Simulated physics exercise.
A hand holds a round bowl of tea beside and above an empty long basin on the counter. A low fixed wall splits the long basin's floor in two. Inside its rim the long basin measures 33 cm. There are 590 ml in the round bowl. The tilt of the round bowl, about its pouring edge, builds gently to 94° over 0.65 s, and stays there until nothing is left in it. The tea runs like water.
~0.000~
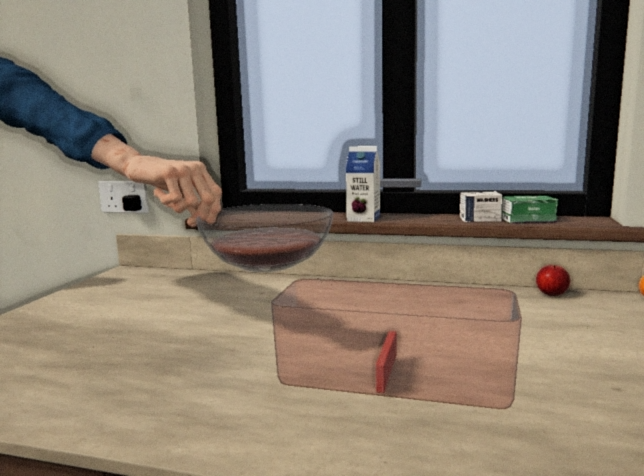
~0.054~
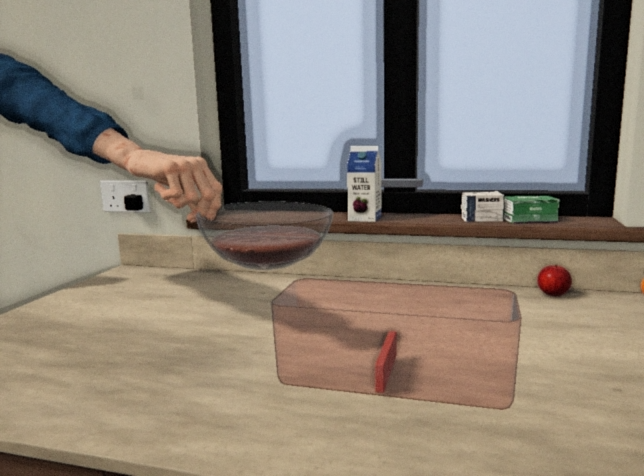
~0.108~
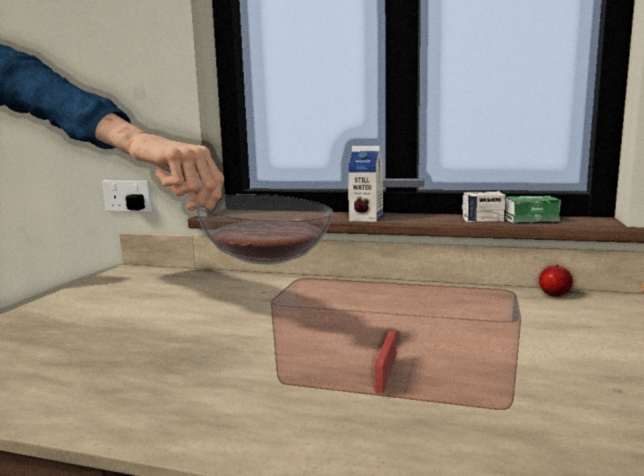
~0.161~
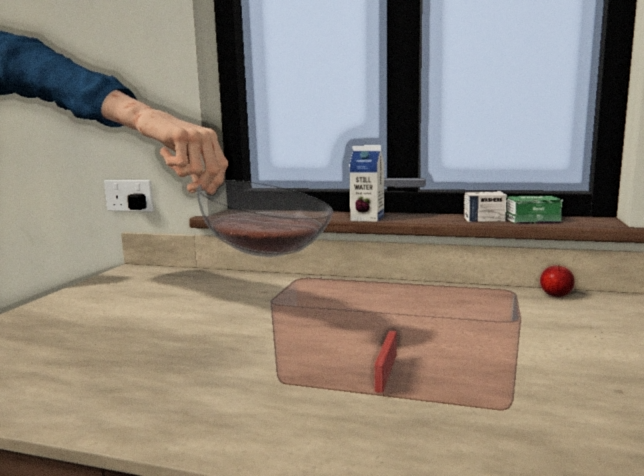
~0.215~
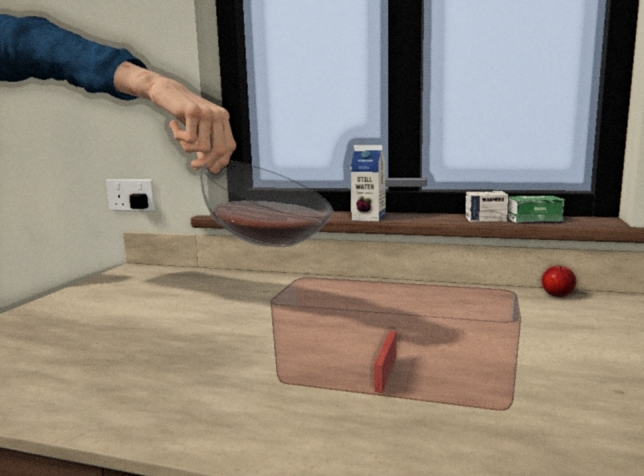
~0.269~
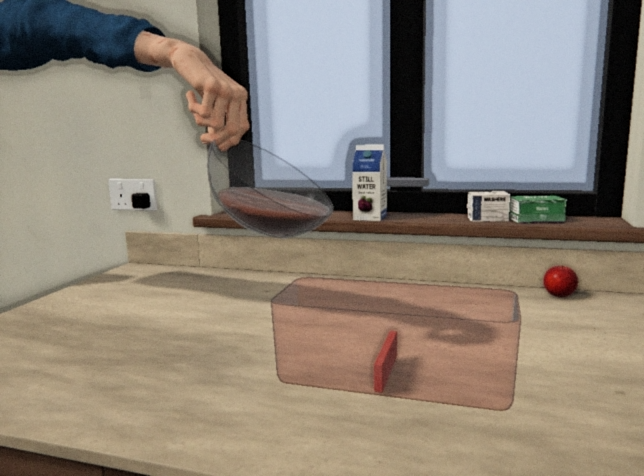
In this clip, a hand holds a clear round bowl of reddish-brown liquid beside and above an empty, long pinkish see-through basin on a counter, then raises the bowl's left side, tilting it gradually and increasingly toward the right.
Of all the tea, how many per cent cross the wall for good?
About 73 per cent.
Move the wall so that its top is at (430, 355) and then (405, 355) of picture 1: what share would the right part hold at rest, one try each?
In turn about 20 and 60 per cent.
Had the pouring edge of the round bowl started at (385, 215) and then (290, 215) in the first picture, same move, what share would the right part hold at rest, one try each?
In turn about 75 and 25 per cent.
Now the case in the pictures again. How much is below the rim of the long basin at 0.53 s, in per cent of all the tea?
Some 8 per cent.
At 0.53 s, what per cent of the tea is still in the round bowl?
Near 22 in a hundred.
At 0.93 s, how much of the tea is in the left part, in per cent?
Some 20 per cent.
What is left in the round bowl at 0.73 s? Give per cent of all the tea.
Some 0 per cent.
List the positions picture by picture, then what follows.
Tilt 0°; pouring edge (330, 217); surface from (218, 236) to (321, 239); the long basin's rim runs from (284, 292) to (517, 306); the wall's top is at (387, 348), in the first picture.
Tilt 2°; pouring edge (330, 217); surface from (218, 233) to (321, 238), in the second picture.
Tilt 6°; pouring edge (330, 217); surface from (218, 228) to (321, 234), in the third picture.
Tilt 14°; pouring edge (329, 217); surface from (219, 218) to (322, 227), in the fourth picture.
Tilt 23°; pouring edge (329, 216); surface from (220, 204) to (324, 219), in the fifth picture.
Tilt 34°; pouring edge (329, 216); surface from (226, 189) to (326, 210), in the sixth picture.
After 0.53 s the tilt is 87° and 23 per cent is still to pour, 5 is left of the wall and 3 right of it.
After 0.73 s the tilt is 94° and 0 per cent is still to pour, 6 is left of the wall and 87 right of it.
After 0.93 s the tilt is 94° and 0 per cent is still to pour, 19 is left of the wall and 74 right of it.
After 1.15 s the tilt is 94° and 0 per cent is still to pour, 24 is left of the wall and 73 right of it.
In the end 24 per cent lies left of the wall, 73 right of it and 3 outside.
